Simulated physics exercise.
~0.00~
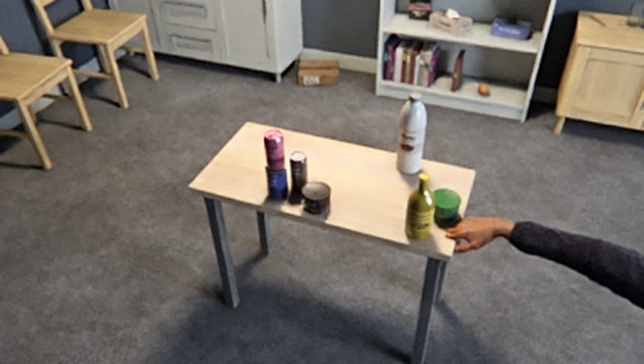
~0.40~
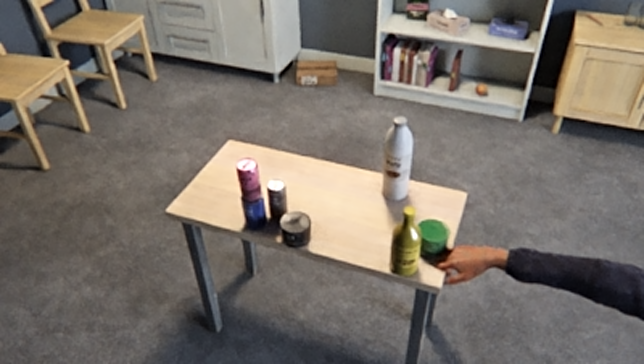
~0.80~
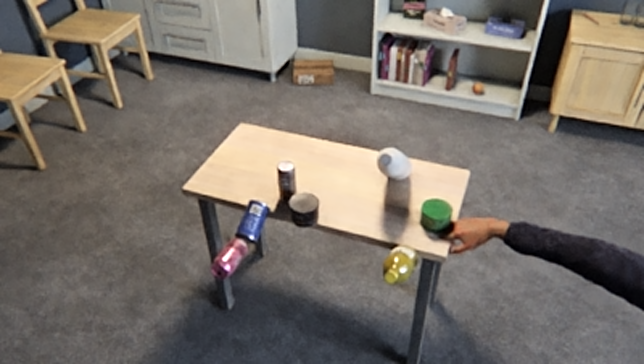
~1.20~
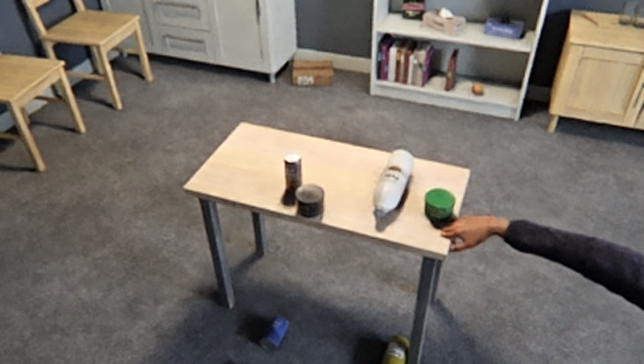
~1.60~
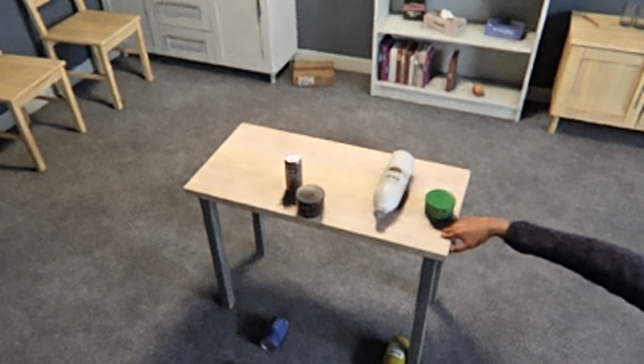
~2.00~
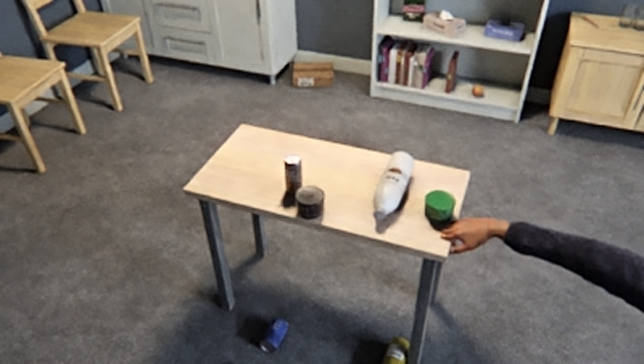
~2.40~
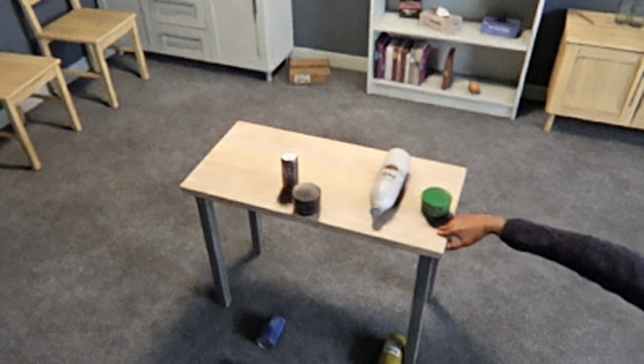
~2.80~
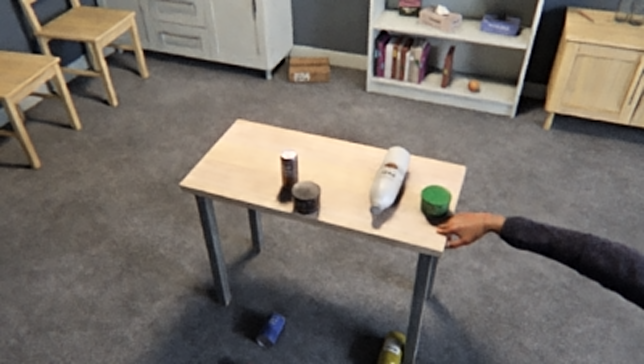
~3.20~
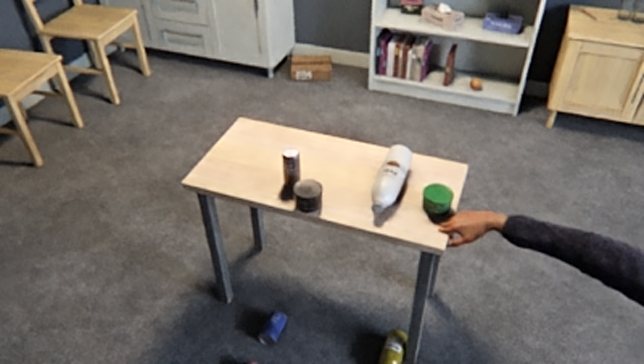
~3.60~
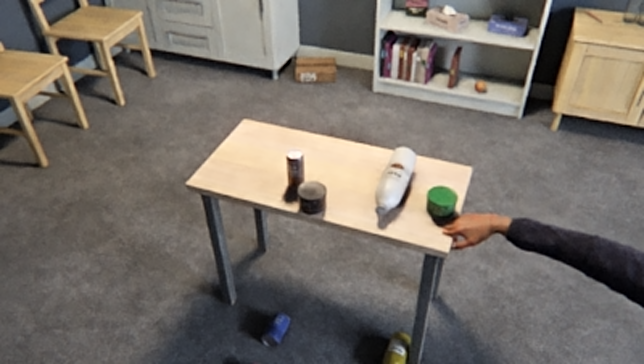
A hand jerks the small table, toppling a white bottle and sending three items off.
